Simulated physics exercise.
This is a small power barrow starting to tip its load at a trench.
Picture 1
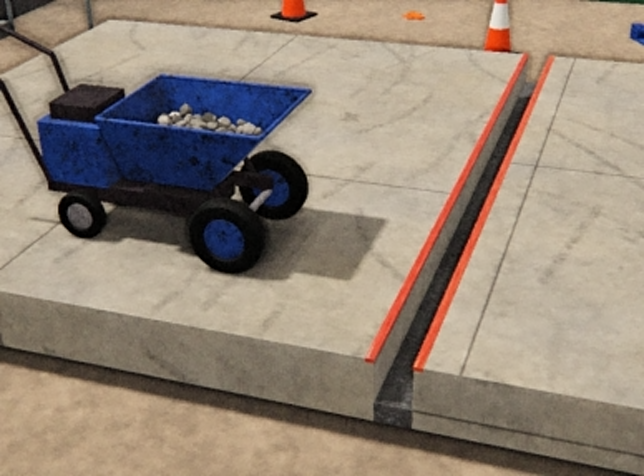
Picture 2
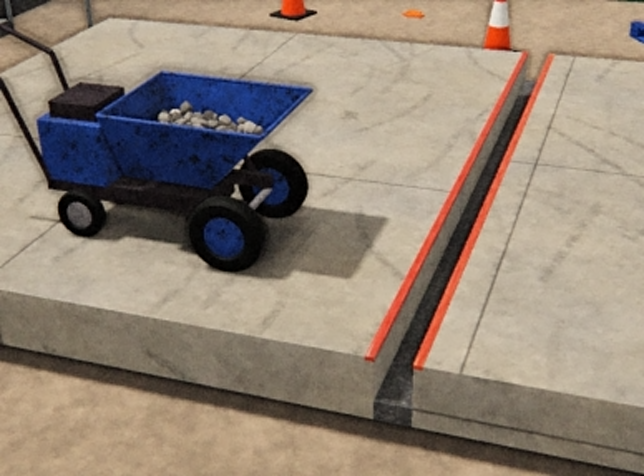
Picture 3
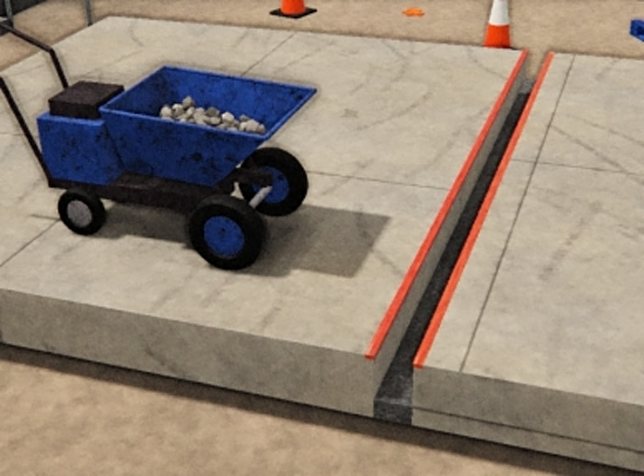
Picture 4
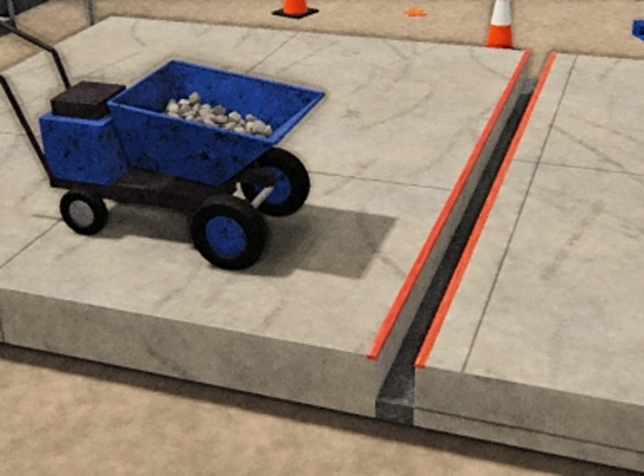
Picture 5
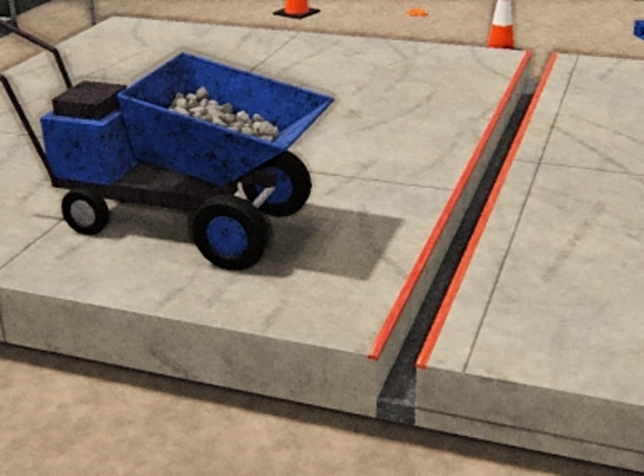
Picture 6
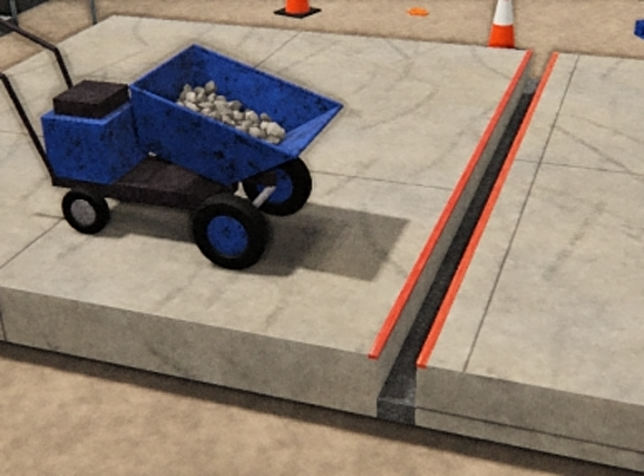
On a pale concrete slab beside a narrow trench edged in orange, a blue power barrow stands with its skip level, holding a small heap of broken stones. The skip stays still at first, then tilts gradually forward to the right, its back rising clearly while the wheels stay put and the stones remain inside.
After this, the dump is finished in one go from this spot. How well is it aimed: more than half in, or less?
In the trench: Under half.
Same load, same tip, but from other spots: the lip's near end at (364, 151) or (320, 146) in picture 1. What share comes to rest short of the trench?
Near 0 % and 0 %.
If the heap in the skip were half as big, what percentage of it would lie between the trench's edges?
Some 10 per cent.
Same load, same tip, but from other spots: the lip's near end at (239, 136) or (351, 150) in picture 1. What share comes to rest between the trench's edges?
In turn 10 and 10 in a hundred.
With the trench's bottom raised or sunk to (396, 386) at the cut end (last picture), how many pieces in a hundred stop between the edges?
Some 20 per cent.
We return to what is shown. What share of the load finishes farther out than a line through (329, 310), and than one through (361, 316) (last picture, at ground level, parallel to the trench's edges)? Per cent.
Roughly 70 per cent, and 40 per cent.
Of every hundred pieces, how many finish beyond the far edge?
Near 0 %.
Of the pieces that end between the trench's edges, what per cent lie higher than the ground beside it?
About 0 per cent.
Shortly afterwards, skip tipped steeply; the whole lot in the skip.
Next, skip tipped right over; all but a few in the skip; a little short of the trench.
Some moments later, skip tipped right over; near a third in the skip; near half short of the trench; near a quarter in or heaped over the trench; only a few beyond it.
In the end, skip tipped right over; near a third in the skip; near half short of the trench; near a quarter in or heaped over the trench; only a few beyond it.
